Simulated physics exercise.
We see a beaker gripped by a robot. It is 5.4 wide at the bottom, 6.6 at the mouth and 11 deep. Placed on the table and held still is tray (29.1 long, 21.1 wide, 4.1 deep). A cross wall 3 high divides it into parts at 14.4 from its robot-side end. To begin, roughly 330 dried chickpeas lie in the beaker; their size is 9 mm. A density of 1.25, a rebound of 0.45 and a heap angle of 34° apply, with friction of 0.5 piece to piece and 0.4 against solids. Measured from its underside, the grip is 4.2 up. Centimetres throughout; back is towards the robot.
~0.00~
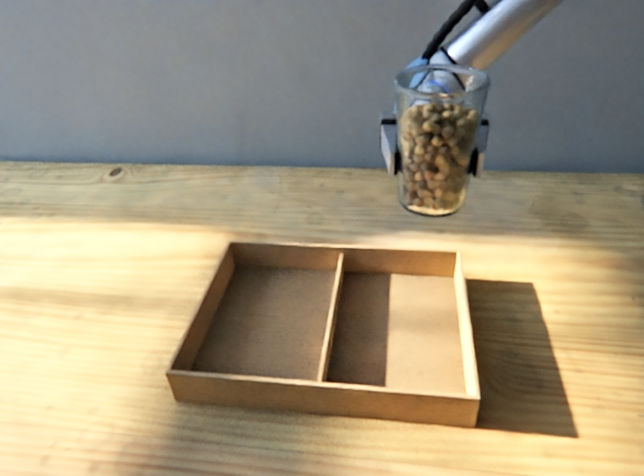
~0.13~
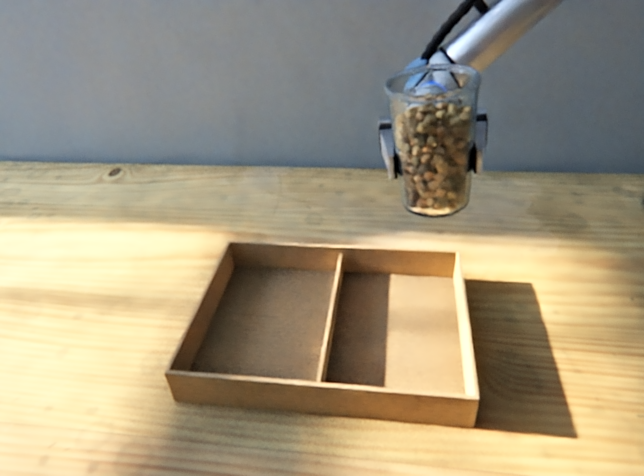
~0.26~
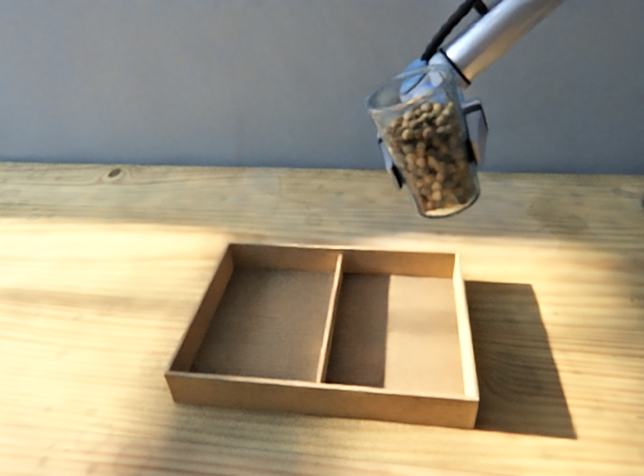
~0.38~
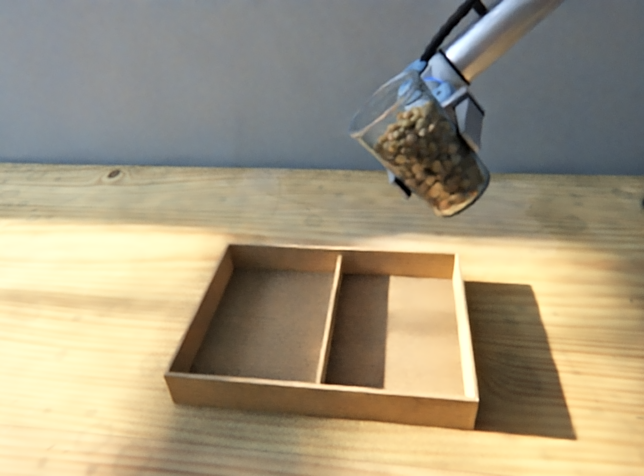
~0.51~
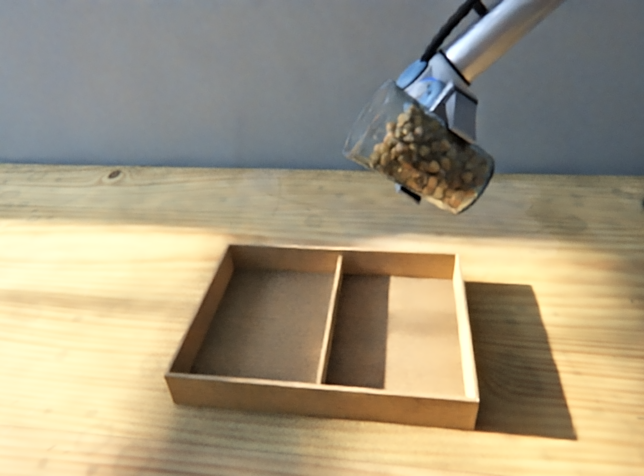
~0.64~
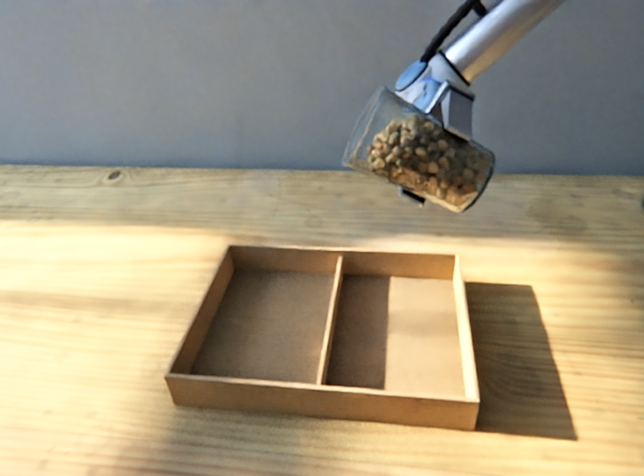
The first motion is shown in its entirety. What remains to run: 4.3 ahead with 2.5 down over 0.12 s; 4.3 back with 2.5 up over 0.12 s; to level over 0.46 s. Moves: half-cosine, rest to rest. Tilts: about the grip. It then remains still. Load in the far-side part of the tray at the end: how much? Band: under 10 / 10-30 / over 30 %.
Under 10 %.
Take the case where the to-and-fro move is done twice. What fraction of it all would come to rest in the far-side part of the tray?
Approx. 5 per cent.
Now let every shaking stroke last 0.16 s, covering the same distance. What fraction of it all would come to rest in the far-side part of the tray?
It would be near 0 per cent.
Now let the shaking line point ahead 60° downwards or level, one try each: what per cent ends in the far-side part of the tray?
Try one gives about 0 in a hundred, try two about 10 in a hundred.
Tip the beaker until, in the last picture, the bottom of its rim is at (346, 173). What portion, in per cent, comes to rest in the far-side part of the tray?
My estimate is some 15 per cent.
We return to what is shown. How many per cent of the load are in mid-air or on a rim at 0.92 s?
Around 5 per cent of the load.
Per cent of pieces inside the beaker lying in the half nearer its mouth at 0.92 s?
Roughly 40 %.
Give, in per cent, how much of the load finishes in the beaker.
My estimate would be some 95 percent.
After 0.92 s, tilted 61° forward, highest piece 25 above the table; 317 in the beaker, 17 in flight or on a rim.
After 1.20 s, tilted 13° forward, highest piece 29 above the table; 314 in the beaker, 10 in the far-side part, 8 in the robot-side part, 2 in flight or on a rim.
After 1.54 s, level, highest piece 28 above the table; 314 in the beaker, 10 in the robot-side part, 10 in the far-side part.
After 2.59 s, level, highest piece 28 above the table; 314 in the beaker, 10 in the robot-side part, 10 in the far-side part.
At rest, 314 in the beaker, 10 in the robot-side part, 10 in the far-side part. That is 3 % in the far-side part of the tray.
